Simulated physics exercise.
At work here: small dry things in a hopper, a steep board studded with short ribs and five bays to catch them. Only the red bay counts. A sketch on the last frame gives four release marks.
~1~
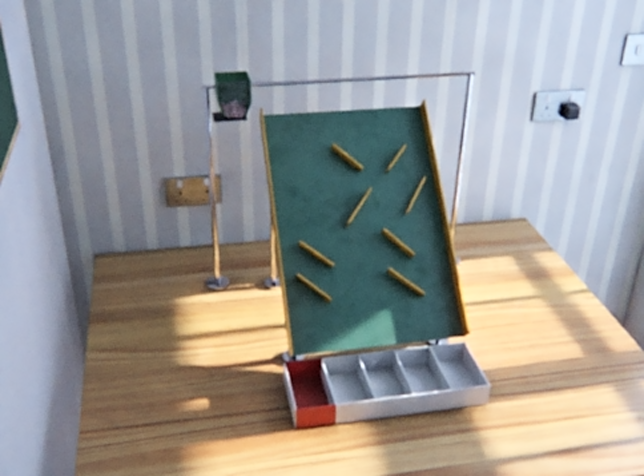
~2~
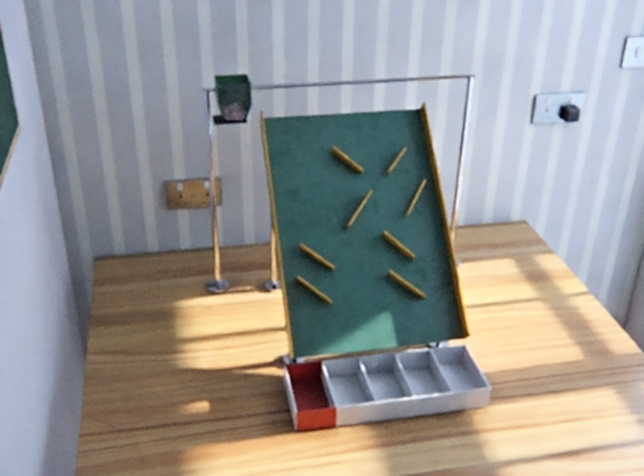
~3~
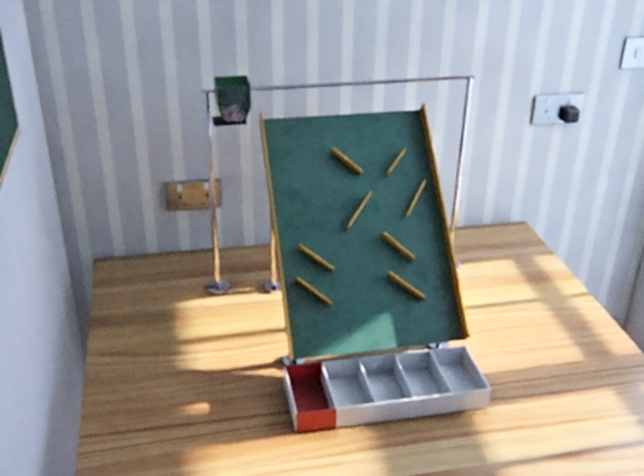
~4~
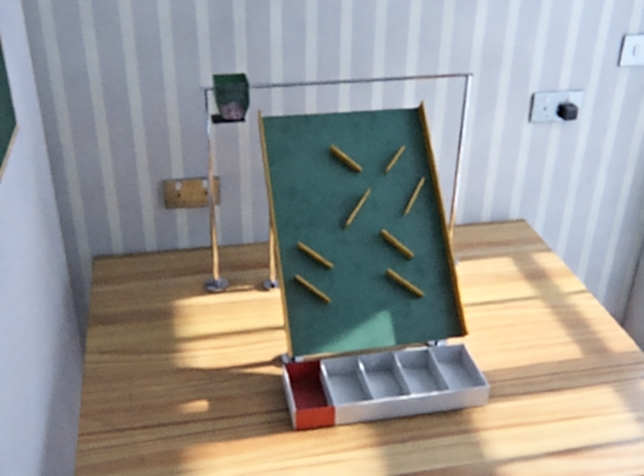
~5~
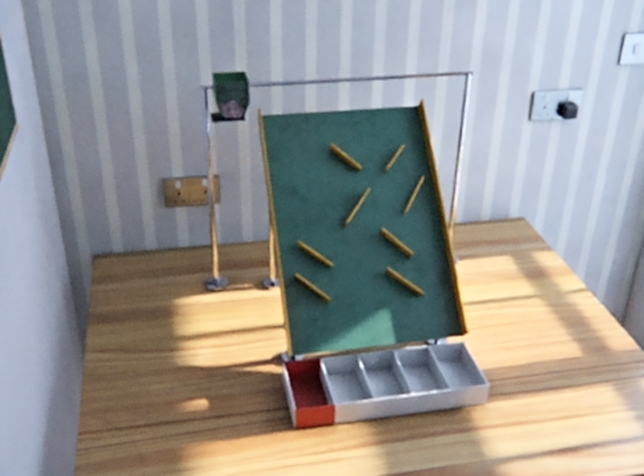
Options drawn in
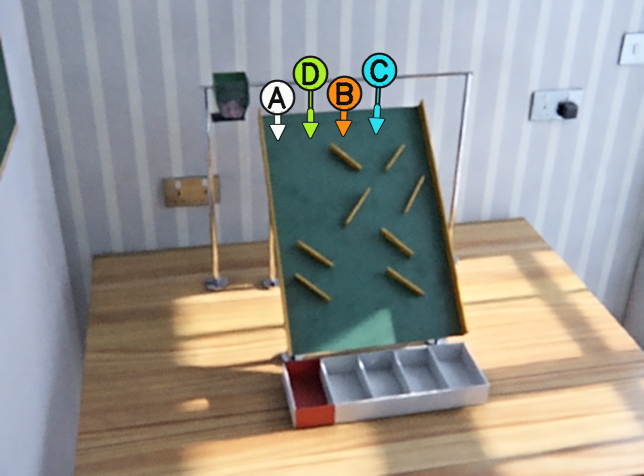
A steep green board with wooden edges and short tan ribs stands on a sunlit wooden table, seen from the front and slightly above, against a pale striped wall. Below it sits a grey tray of five bays, the leftmost red, while a small dark green hopper hangs at upper left from a thin metal frame. Nothing moves on the board, and the view only shifts very slightly.
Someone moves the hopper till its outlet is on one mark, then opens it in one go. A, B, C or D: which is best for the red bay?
The answer is mark A.
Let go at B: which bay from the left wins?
The fifth.
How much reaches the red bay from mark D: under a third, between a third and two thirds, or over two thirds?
Under a third.
On the marked copy, mark A meets the board at (277, 134); mark B meets the board at (343, 130); mark C meets the board at (376, 128); mark D meets the board at (310, 132).
With A, roughly half in the red bay, roughly a third in other bays, about a tenth outside the box.
With B, not one piece in the red bay, almost all in other bays, about a tenth outside the box.
With C, not one piece in the red bay, almost all in other bays, about a tenth outside the box.
With D, about a tenth in the red bay, the larger part in other bays, about a tenth outside the box.
